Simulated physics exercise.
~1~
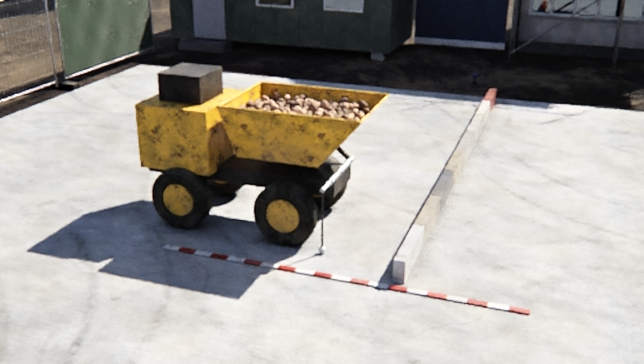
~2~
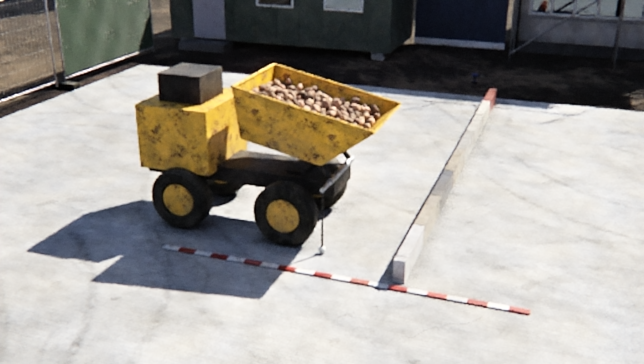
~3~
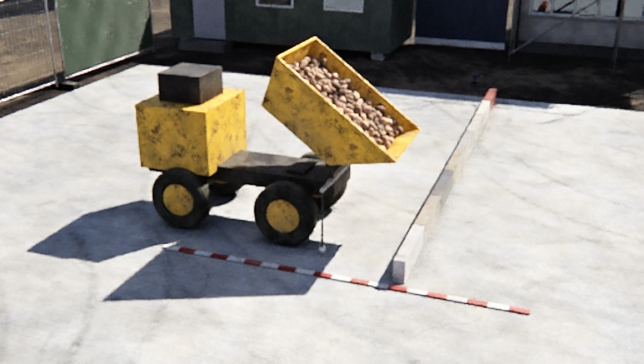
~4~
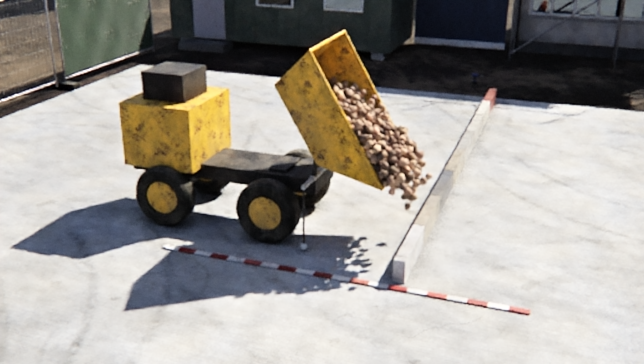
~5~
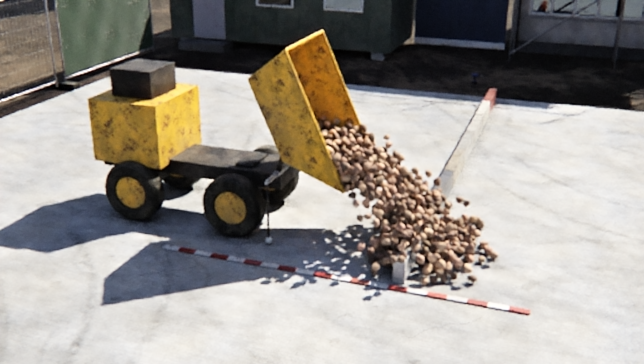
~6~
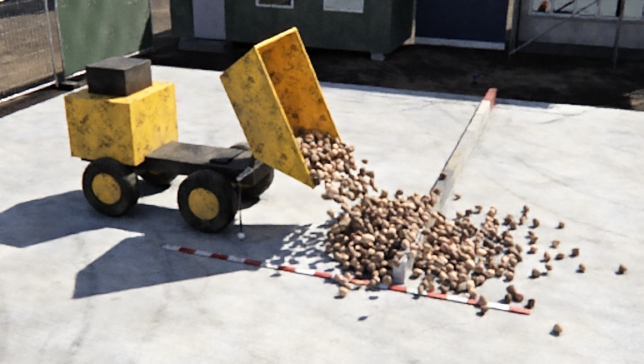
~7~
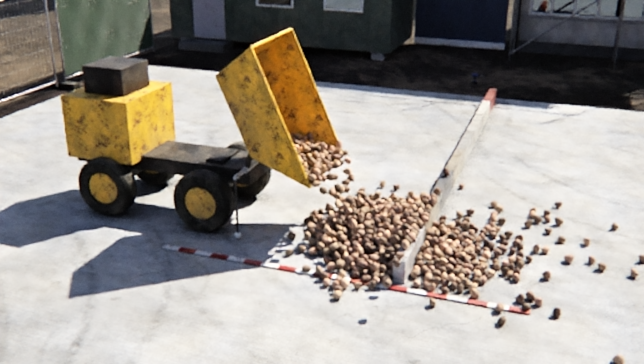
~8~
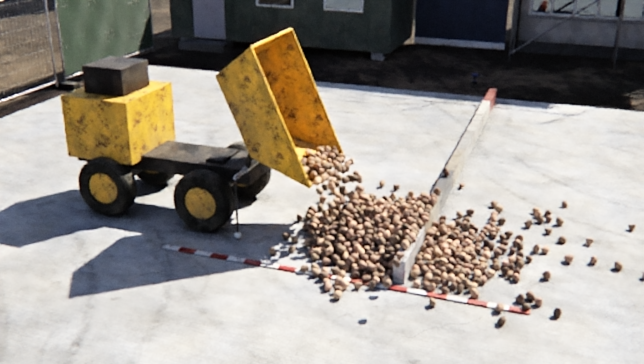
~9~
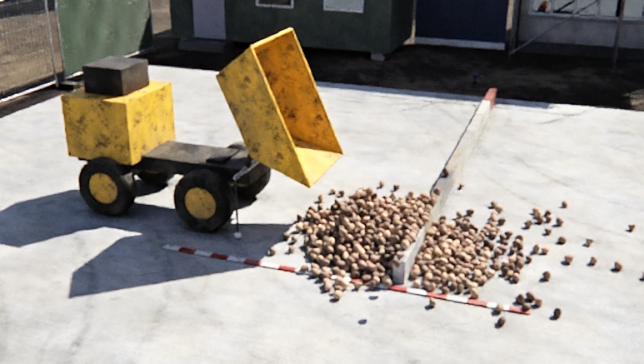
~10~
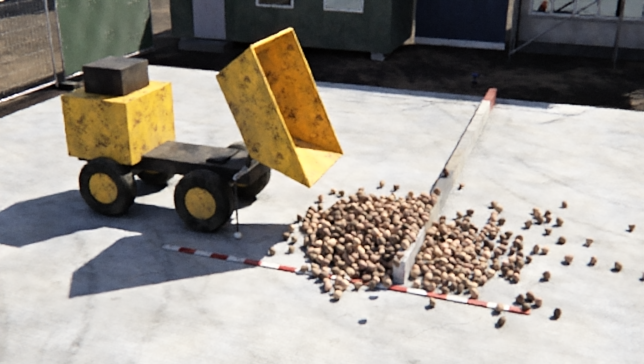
A yellow dumper tipped up its loaded body and rolled a little to the left as brown stones poured out onto a low kerb, until the body stood empty and still, with most stones heaped on the near side and some scattered beyond it.
